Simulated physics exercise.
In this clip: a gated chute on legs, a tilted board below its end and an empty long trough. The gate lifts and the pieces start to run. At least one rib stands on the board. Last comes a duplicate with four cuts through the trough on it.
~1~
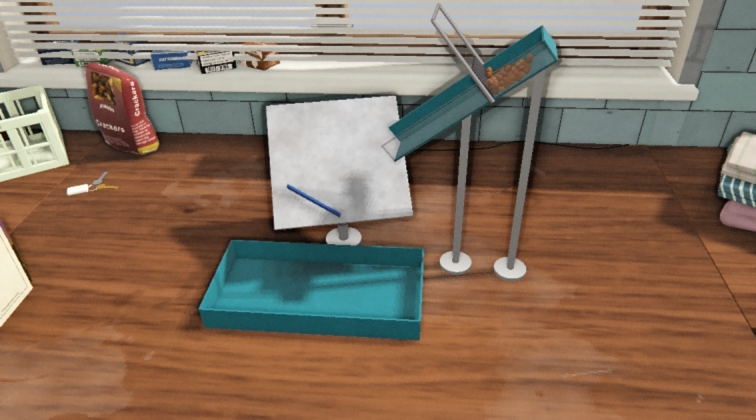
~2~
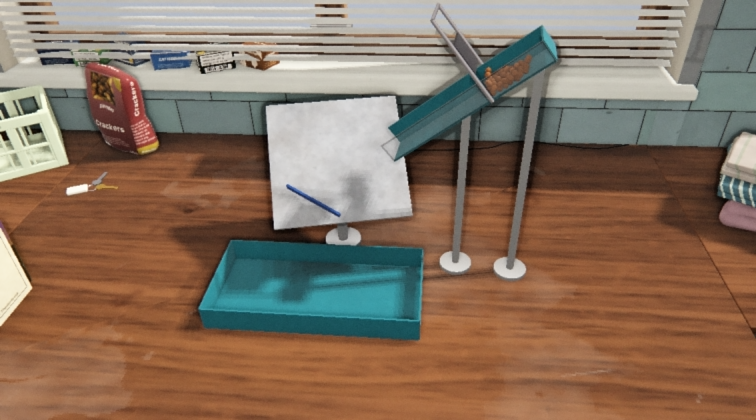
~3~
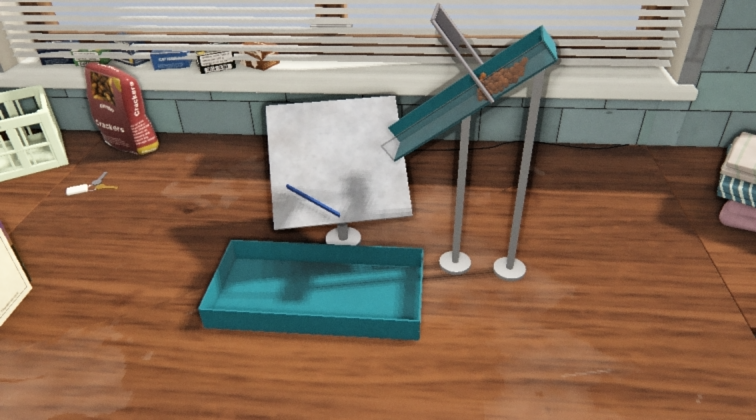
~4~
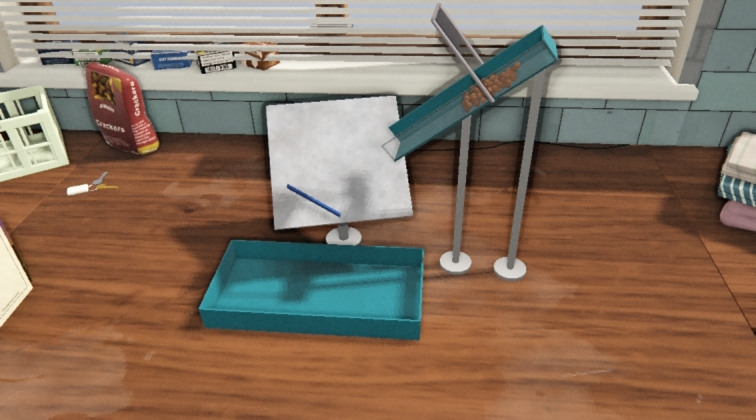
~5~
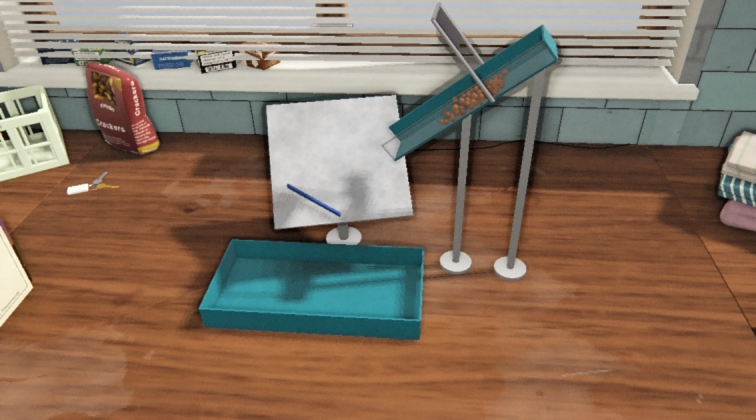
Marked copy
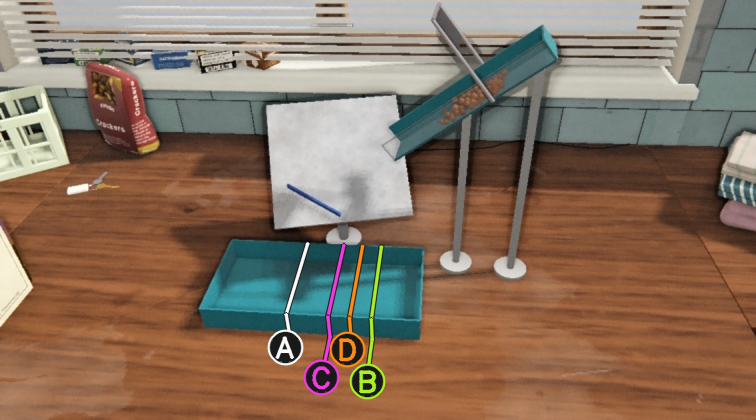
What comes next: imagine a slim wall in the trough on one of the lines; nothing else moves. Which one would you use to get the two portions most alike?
I would pick line D.
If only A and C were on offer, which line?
C.
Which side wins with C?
Right.
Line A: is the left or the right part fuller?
The right side.
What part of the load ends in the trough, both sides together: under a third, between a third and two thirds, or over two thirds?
It is over two thirds.
On the marked copy, line A crosses the front rim at (286, 313); line B crosses the front rim at (371, 318); line C crosses the front rim at (328, 315); line D crosses the front rim at (349, 317).
With A, of what is caught, a small part on the left of the divider, nearly all on the right.
With B, of what is caught, nearly all on the left of the divider, a small part on the right.
With C, of what is caught, about a quarter on the left of the divider, most on the right.
With D, of what is caught, about half on the left of the divider, about half on the right.
